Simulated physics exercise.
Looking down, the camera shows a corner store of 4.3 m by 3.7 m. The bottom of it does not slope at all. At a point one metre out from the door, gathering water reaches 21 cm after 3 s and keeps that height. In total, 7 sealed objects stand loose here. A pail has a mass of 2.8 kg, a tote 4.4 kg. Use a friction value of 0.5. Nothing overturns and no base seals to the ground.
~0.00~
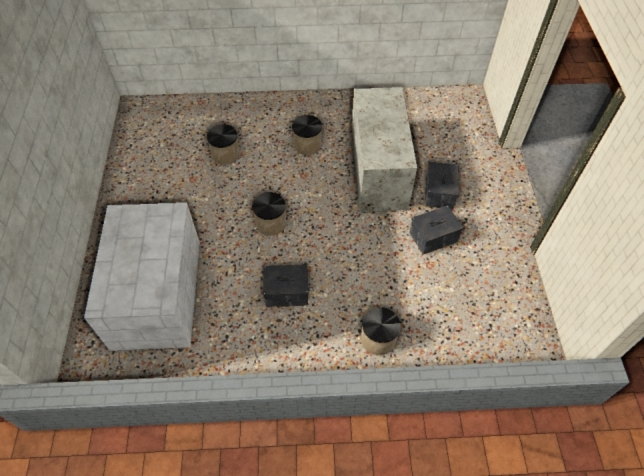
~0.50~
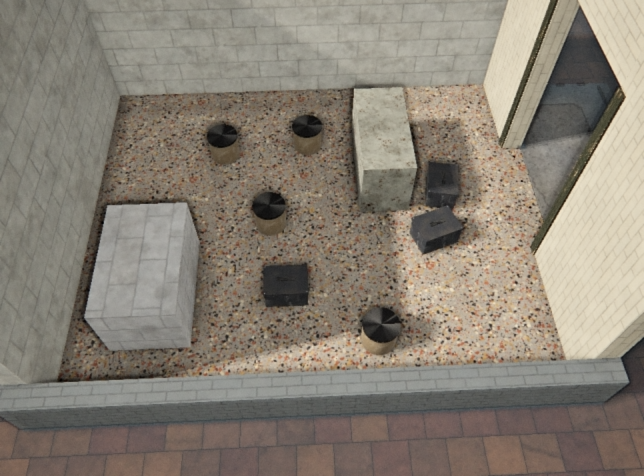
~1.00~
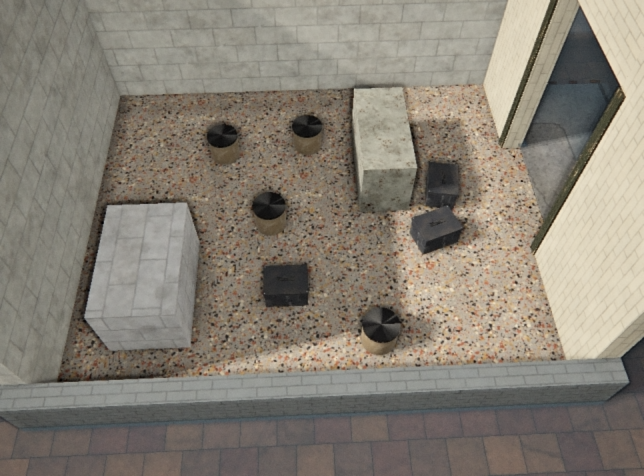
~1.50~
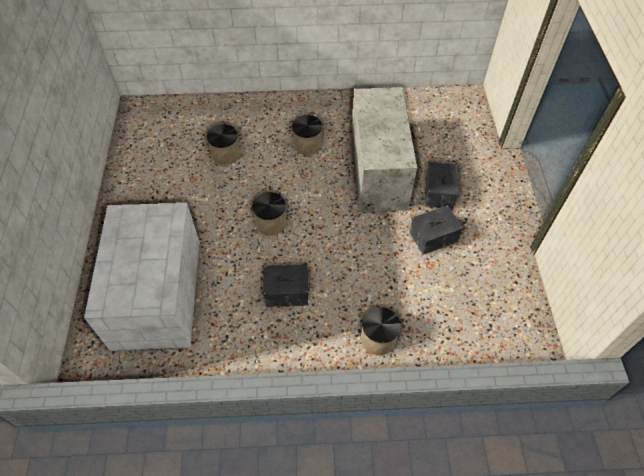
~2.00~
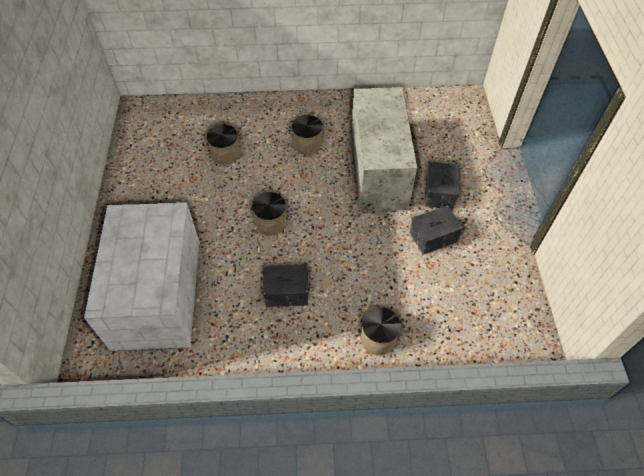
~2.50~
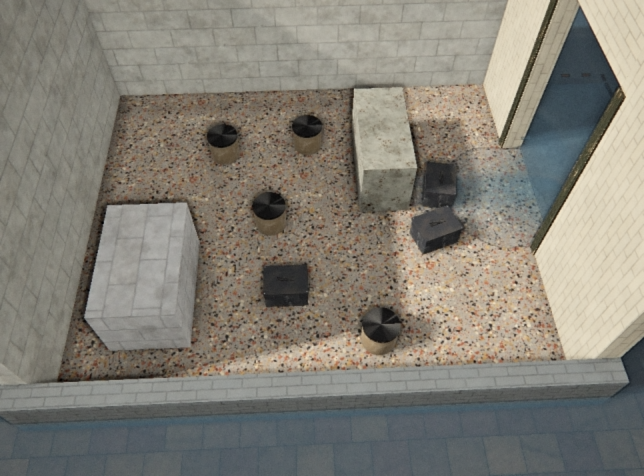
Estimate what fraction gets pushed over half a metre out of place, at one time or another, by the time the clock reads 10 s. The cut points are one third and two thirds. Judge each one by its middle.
It falls at two thirds or higher.
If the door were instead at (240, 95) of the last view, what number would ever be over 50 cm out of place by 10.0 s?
In that case the number is 5.
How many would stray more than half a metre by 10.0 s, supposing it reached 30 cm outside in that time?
Count: 7.
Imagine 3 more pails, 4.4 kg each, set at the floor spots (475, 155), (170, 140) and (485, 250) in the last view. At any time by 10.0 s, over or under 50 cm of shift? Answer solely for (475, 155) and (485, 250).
The first: Exceeds it. The second: Exceeds it.
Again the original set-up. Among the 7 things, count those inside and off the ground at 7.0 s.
It comes to 5.
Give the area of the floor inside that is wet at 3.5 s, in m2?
The covered patch comes to about 3.5 m2.
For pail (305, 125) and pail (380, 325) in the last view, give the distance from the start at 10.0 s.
5 cm and 200 cm respectively.
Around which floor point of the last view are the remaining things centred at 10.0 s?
Somewhere near (221, 218).
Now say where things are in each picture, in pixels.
In the first picture, a tote at (444, 178), on the bottom; a pail at (381, 324), on the bottom; water covers 0.0 m2; 0 of 7 have shifted.
In the second picture, a tote at (444, 178), on the bottom; a pail at (381, 324) rests on the ground; 0.0 m2 under water; 0 of 7 have shifted.
In the third picture, a tote at (444, 178), on the bottom; a pail at (381, 324) rests on the ground; water covers 0.0 m2; 0 of 7 have shifted.
In the fourth picture, a tote at (444, 178), on the bottom; a pail at (381, 324) rests on the ground; 0.0 m2 under water; 0 of 7 have shifted.
In the fifth picture, a tote at (444, 178) rests on the ground; a pail at (381, 324), on the bottom; 0.2 m2 under water; 0 of 7 have shifted.
In the sixth picture, a tote at (441, 178), on the bottom; a pail at (381, 324), on the bottom; 0.8 m2 under water; 0 of 7 have shifted.
After 3.5 s 0 of 7 are over 50 cm from their spots; 1 afloat.
After 4.5 s 1 of 7 are over 50 cm from their spots; 1 afloat.
After 7.0 s 4 of 7 are over 50 cm from their spots; 5 afloat.
After 10.0 s 6 of 7 are over 50 cm from their spots, and 6 have been at some point; 7 afloat.
